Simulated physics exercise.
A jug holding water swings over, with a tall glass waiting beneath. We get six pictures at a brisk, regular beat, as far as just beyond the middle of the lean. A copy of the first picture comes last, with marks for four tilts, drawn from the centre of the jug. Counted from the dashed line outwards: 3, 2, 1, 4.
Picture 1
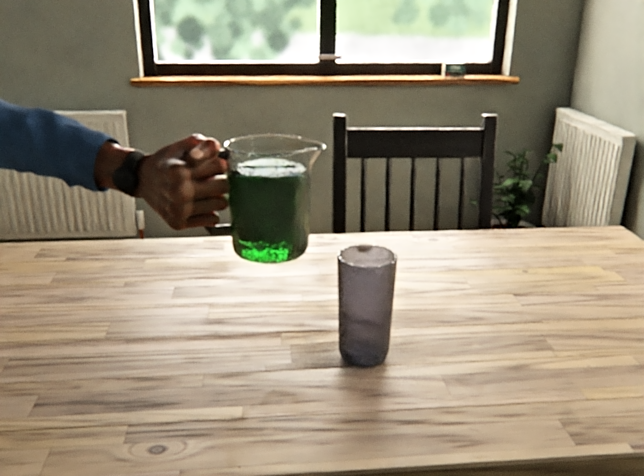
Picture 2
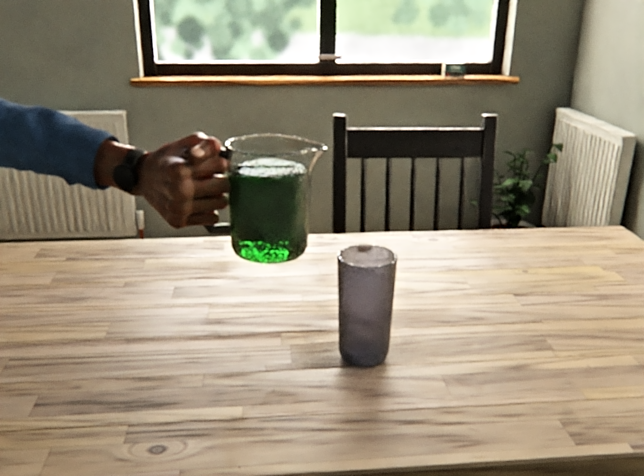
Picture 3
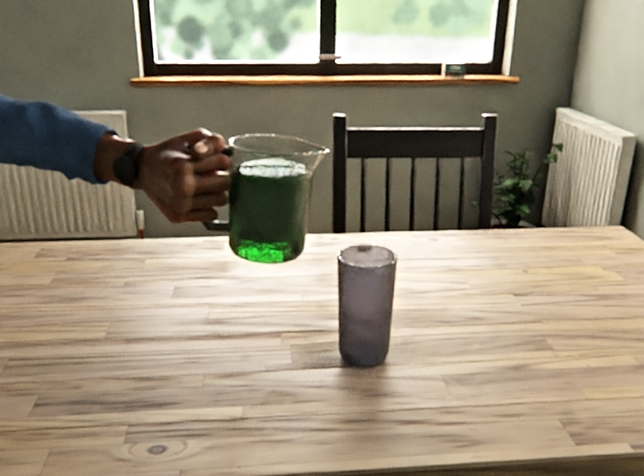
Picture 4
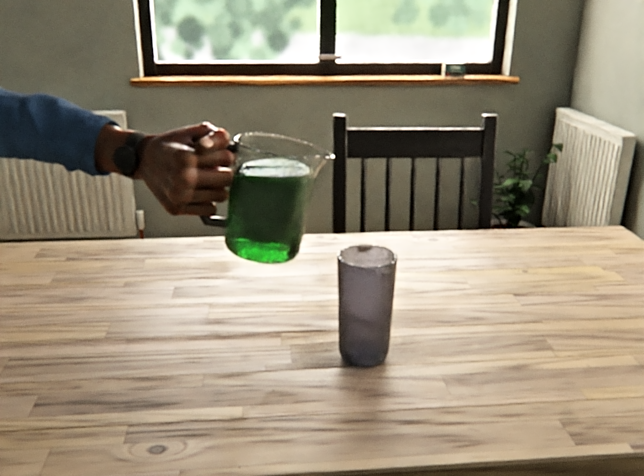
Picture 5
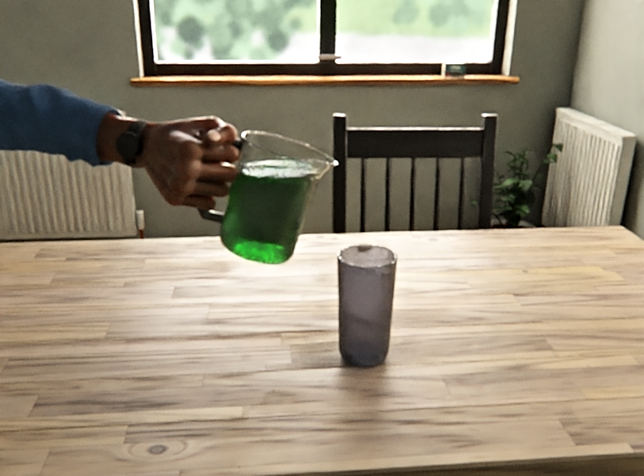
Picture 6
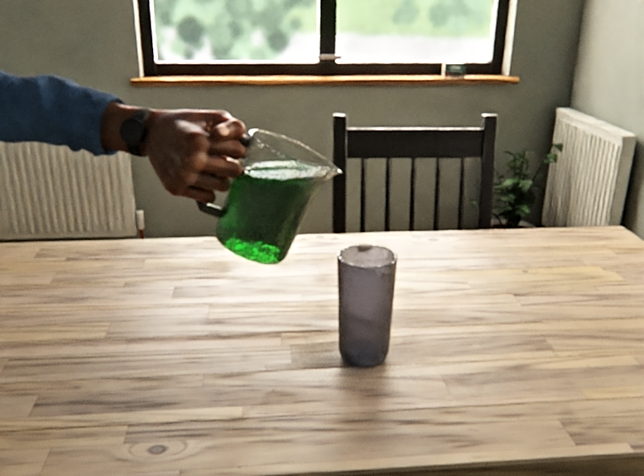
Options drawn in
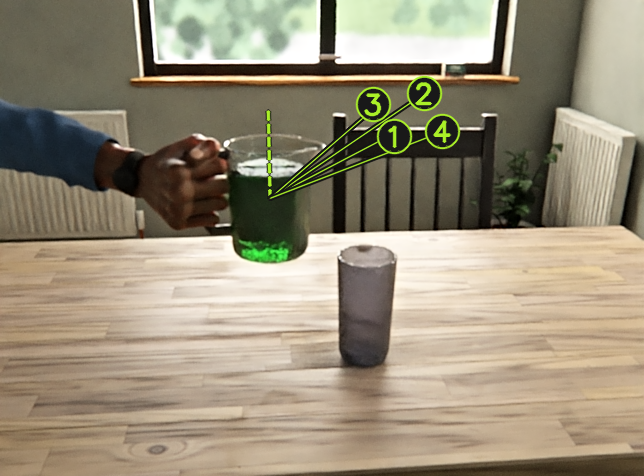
A hand held a clear jug of green liquid above a wooden table, keeping it upright at first, then gradually tilted it rightward near a tall greyish glass, with nothing coming out.
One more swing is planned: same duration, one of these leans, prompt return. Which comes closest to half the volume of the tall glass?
It is 1.
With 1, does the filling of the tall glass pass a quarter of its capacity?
Yes, clearly.
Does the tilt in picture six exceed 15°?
Yes.
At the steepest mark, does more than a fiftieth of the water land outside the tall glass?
No, it does not.
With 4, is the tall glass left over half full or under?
Over.
On the marked copy, 1 at (377, 141); 2 at (410, 103); 3 at (362, 118); 4 at (426, 137).
If 1 is chosen, the tall glass ends with about 50 % of what it can hold.
If 2 is chosen, the tall glass ends with about 35 % of what it can hold.
If 3 is chosen, the tall glass ends with about 23 % of what it can hold.
If 4 is chosen, the tall glass ends with about 67 % of what it can hold.
